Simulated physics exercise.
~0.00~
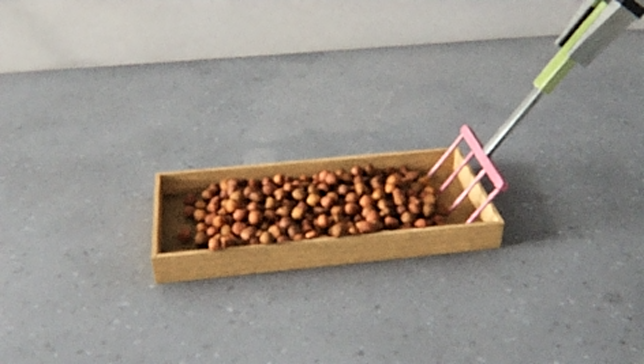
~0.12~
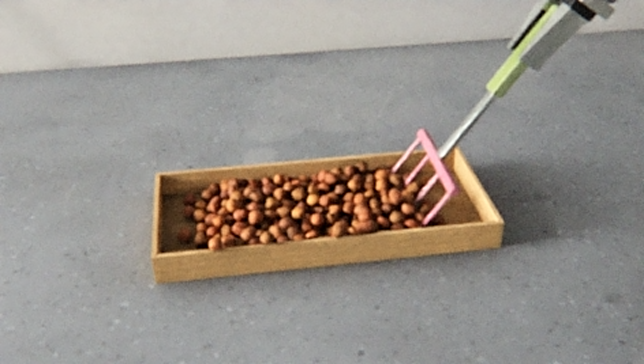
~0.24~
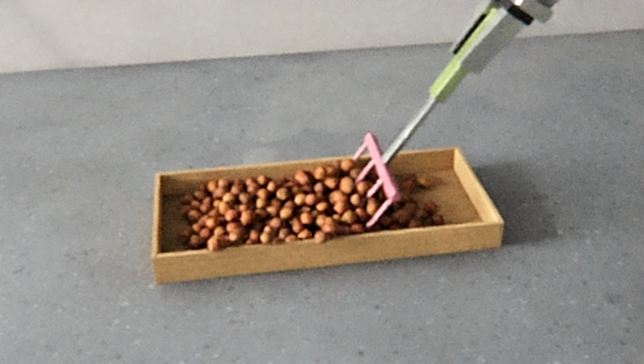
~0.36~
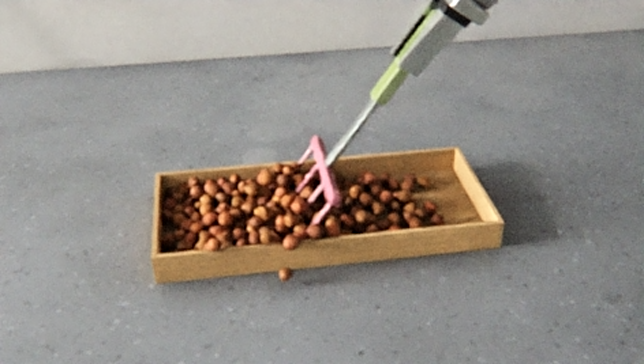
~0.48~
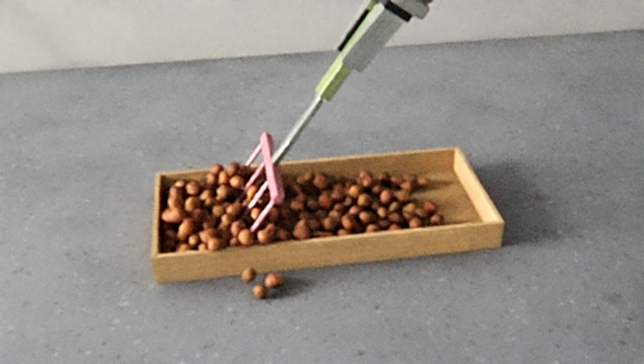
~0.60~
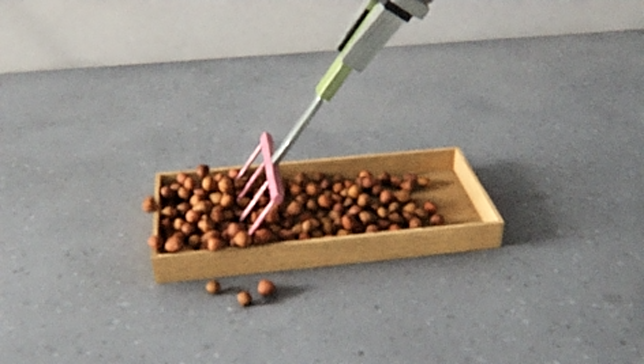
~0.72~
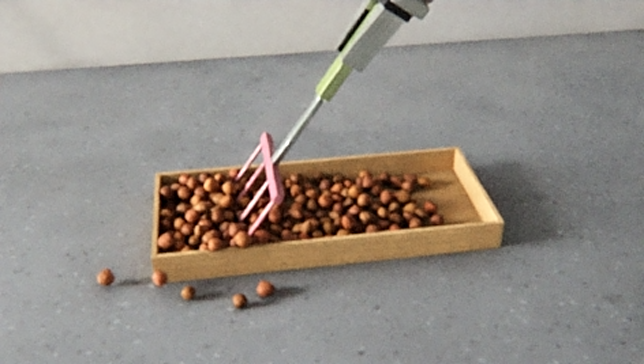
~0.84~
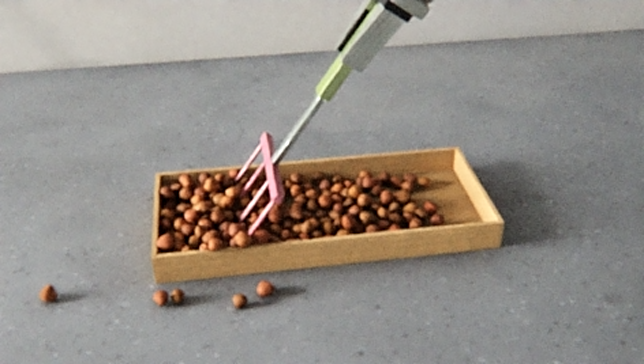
On a speckled grey tabletop, a shallow wooden trough holds a heap of reddish-brown hazelnuts, with a pink pronged fork in a robot's gripper at its right end. The fork moves left into the nuts and drags through them, crowding some toward the left while others remain behind it. A nut drops over the near side, and a few more follow as the fork nears the left end and stops. Others spill at the left corner, and one rolls farther left. Finally, five nuts lie on the table, while most remain in the trough around the still fork.
